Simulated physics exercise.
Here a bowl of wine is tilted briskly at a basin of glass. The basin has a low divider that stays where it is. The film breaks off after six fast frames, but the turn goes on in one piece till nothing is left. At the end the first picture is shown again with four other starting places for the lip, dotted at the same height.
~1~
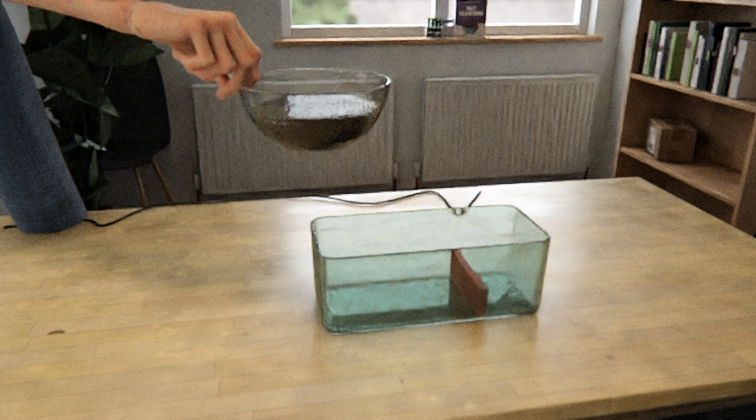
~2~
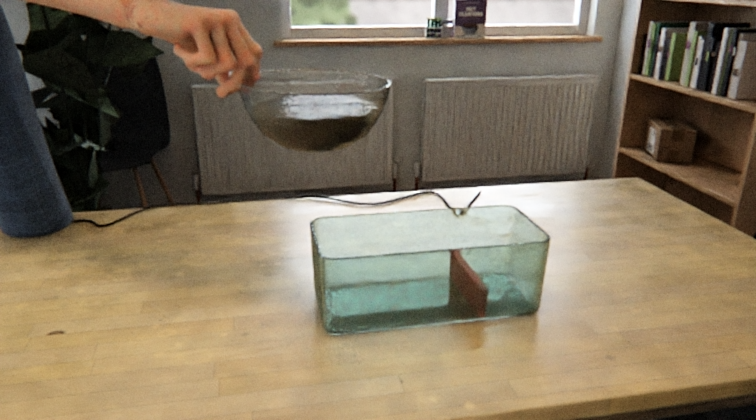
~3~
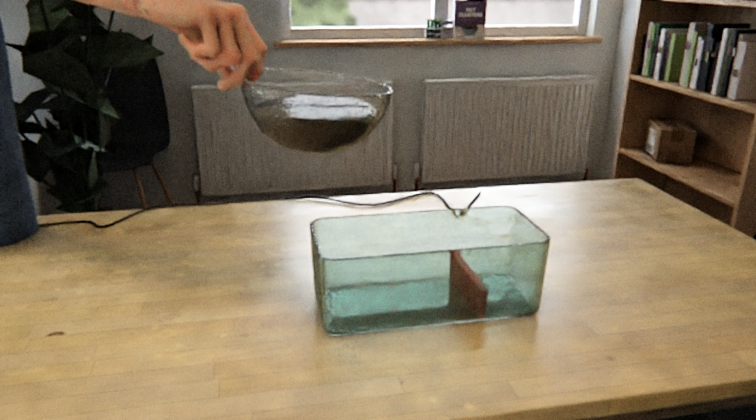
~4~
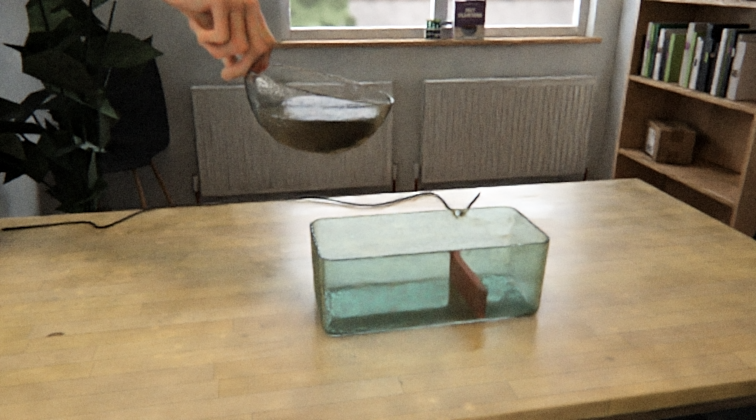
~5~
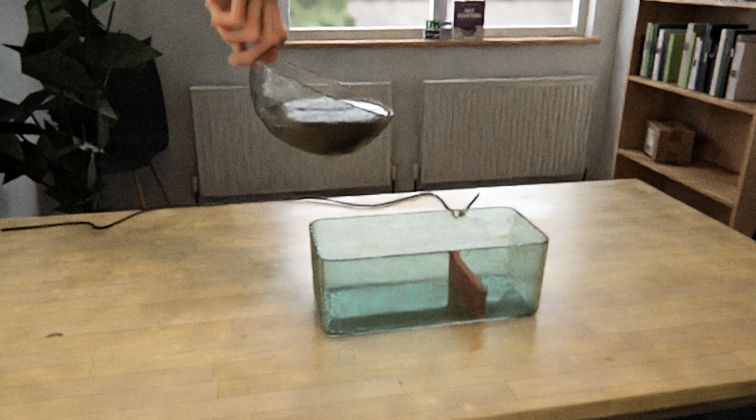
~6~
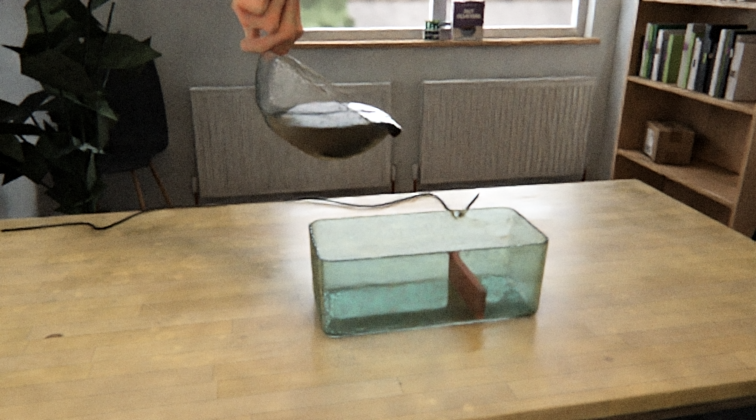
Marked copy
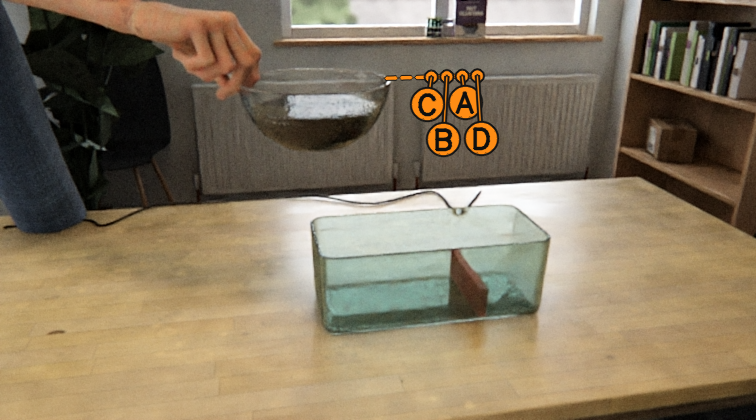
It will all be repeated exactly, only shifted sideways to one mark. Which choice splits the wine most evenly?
B works best here.
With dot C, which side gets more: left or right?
The left one.
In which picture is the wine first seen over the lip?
In picture 6.
On the marked copy, A at (462, 76); B at (446, 76); C at (431, 77); D at (477, 75).
For dot A, about 34 % ends left of the wall and 64 % right of it.
For dot B, about 48 % ends left of the wall and 51 % right of it.
For dot C, about 69 % ends left of the wall and 29 % right of it.
For dot D, about 31 % ends left of the wall and 68 % right of it.
